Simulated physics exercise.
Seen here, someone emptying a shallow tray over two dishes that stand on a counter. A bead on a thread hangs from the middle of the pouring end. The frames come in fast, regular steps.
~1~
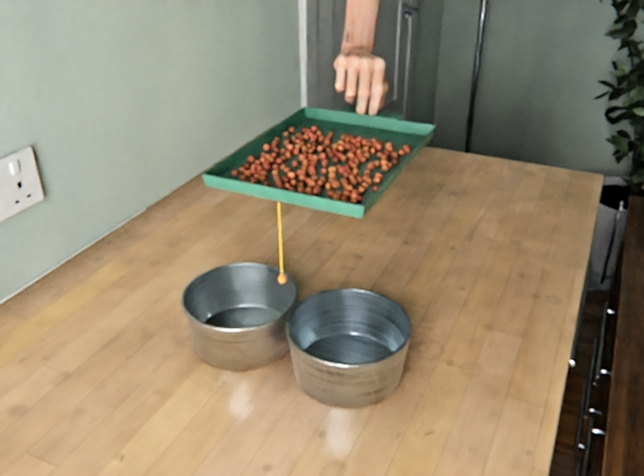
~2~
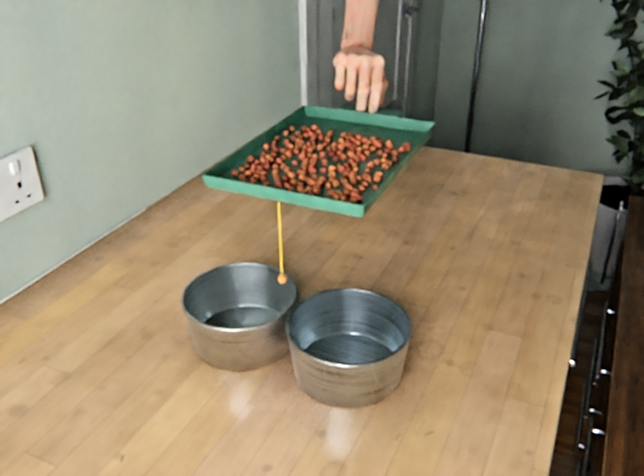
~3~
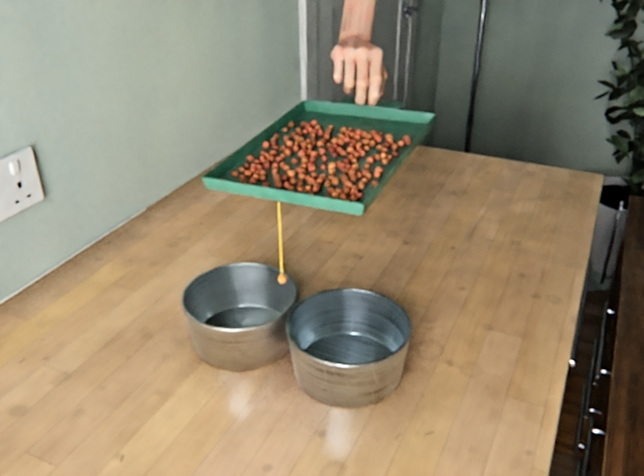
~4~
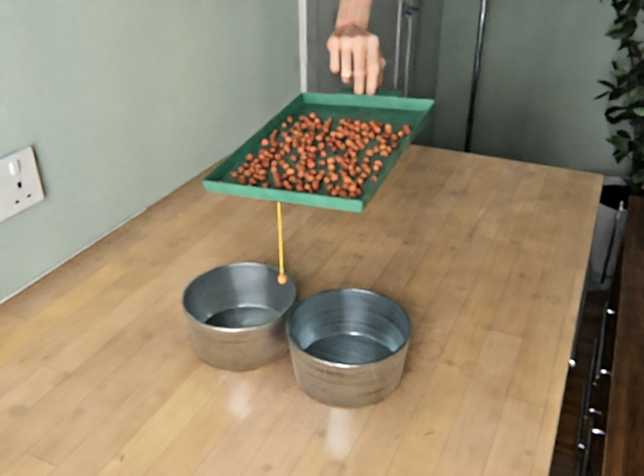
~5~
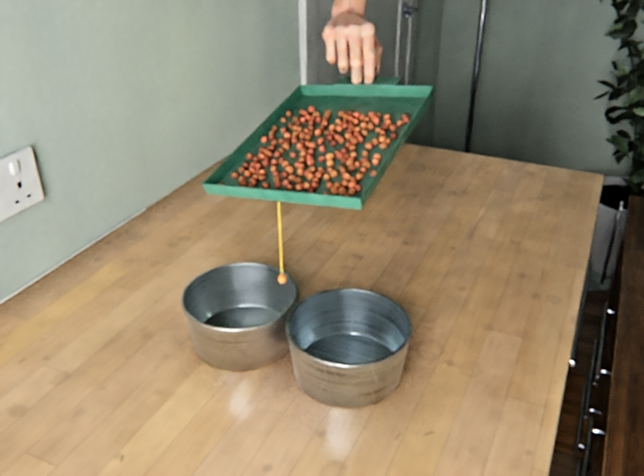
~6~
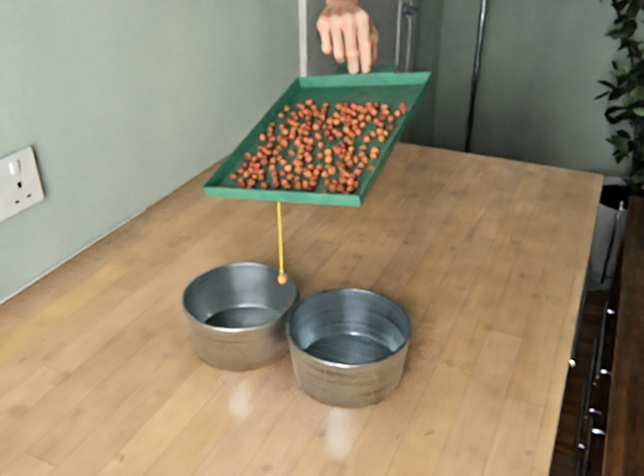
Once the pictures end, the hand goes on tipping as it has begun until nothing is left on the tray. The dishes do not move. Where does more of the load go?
More goes to the left dish.
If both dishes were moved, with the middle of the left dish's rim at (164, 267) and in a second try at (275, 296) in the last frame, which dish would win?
One: The right one. Two: The left dish.
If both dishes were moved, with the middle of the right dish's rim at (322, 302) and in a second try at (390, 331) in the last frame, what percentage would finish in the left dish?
About 90 and 40 per cent.
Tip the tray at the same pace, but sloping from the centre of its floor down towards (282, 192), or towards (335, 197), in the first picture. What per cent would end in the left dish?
Near 60 % and 10 %.
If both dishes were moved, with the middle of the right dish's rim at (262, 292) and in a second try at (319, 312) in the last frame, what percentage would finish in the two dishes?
About 90 and 90 per cent.
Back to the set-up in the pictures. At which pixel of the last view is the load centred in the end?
Close to (228, 325).
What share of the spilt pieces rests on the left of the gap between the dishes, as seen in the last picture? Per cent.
Some 100 per cent.
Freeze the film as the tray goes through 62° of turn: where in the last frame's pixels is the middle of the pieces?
Near (251, 163).
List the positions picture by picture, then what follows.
In the first frame, corners of the pouring end at (206, 173) and (362, 205), level; middle of the load at (325, 163), clay pellets; left dish at (211, 344); right dish at (323, 380); bead on its thread at (282, 279).
In the second frame, corners of the pouring end at (206, 174) and (362, 204), level; middle of the load at (325, 162).
In the third frame, corners of the pouring end at (205, 176) and (361, 202), tipped barely, lowest at the left corner; middle of the load at (324, 159).
In the fourth frame, corners of the pouring end at (205, 179) and (360, 199), tipped a little, lowest at the left corner; middle of the load at (324, 154).
In the fifth frame, corners of the pouring end at (205, 183) and (359, 197), tipped a little, lowest at the left corner; middle of the load at (322, 149).
In the sixth frame, corners of the pouring end at (205, 186) and (357, 194), tipped clearly, lowest at the left corner; middle of the load at (321, 145); left dish at (211, 344); right dish at (323, 380).
Soon after the last picture, tray tipped steeply; nearly all on the tray; a stray few in the air.
A little later, tray tipped past a quarter turn; nearly all on the tray; a small part in the left dish; a stray few outside both; a stray few in the air.
Later still, tray tipped past a quarter turn; about two thirds in the left dish; about a quarter outside both.
At rest, tray tipped past a quarter turn; none in the right dish; about two thirds in the left dish; about a quarter outside both.
